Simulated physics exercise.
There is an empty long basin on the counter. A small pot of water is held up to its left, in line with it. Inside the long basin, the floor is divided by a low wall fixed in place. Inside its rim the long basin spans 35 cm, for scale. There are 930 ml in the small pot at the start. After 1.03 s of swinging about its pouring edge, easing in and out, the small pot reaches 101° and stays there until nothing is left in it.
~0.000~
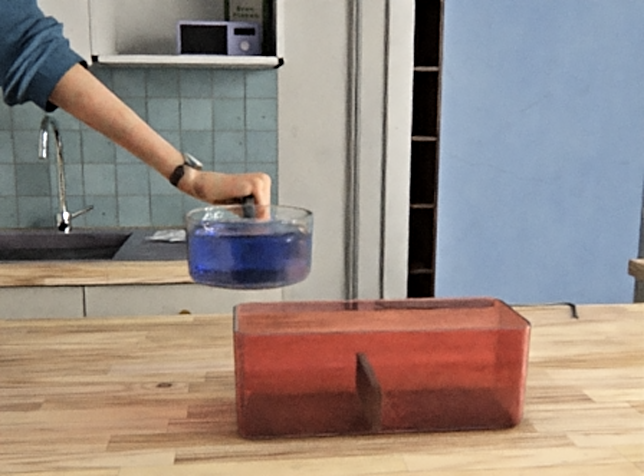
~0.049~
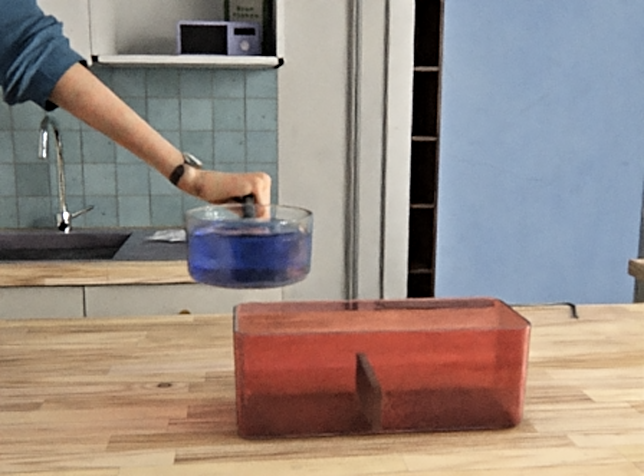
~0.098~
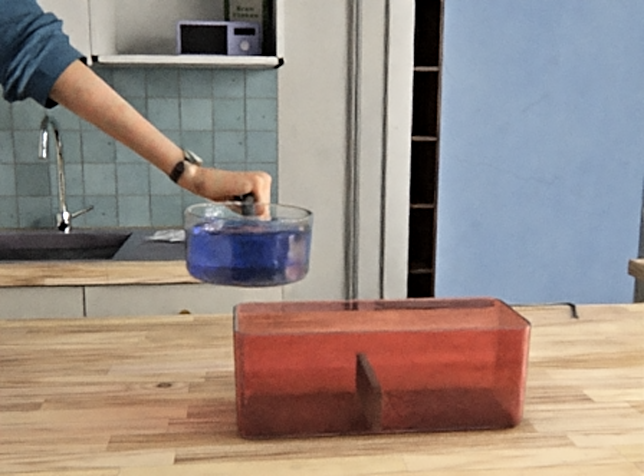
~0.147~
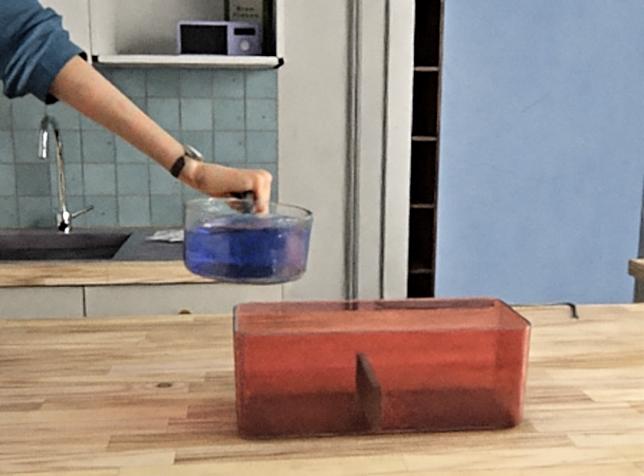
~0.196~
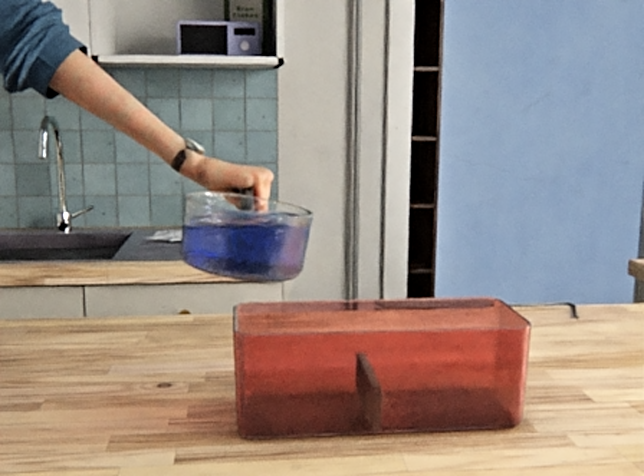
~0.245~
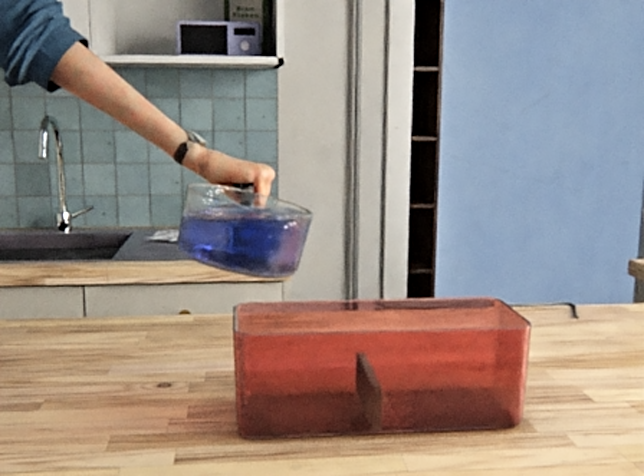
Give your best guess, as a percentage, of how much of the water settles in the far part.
I would say 91 per cent of it settles there.
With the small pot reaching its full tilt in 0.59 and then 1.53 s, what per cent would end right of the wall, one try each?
Try 1: 75 %; try 2: 90 %.
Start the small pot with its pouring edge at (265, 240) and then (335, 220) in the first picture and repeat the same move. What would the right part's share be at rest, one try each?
Try 1: Approx. 25 %; try 2: Approx. 95 %.
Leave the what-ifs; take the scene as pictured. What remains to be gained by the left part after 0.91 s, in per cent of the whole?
I'd say near 4 percent.
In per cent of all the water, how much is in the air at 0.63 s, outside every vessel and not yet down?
It comes to roughly 34 per cent.
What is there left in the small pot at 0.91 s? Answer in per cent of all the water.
Near 12 in a hundred.
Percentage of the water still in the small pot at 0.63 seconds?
I reckon about 62 in a hundred is still held.
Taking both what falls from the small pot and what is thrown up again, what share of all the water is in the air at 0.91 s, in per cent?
It comes to some 18 percent of the total.
By 0.63 s the tilt is 68° and 61 per cent is still to pour, 3 is left of the wall and 2 right of it.
By 0.91 s the tilt is 98° and 11 per cent is still to pour, 4 is left of the wall and 66 right of it.
By 1.21 s the tilt is 101° and 1 per cent is still to pour, 7 is left of the wall and 89 right of it.
By 1.53 s the tilt is 101° and 0 per cent is still to pour, 8 is left of the wall and 91 right of it.
At rest 8 per cent lies left of the wall, 91 right of it and 1 outside.
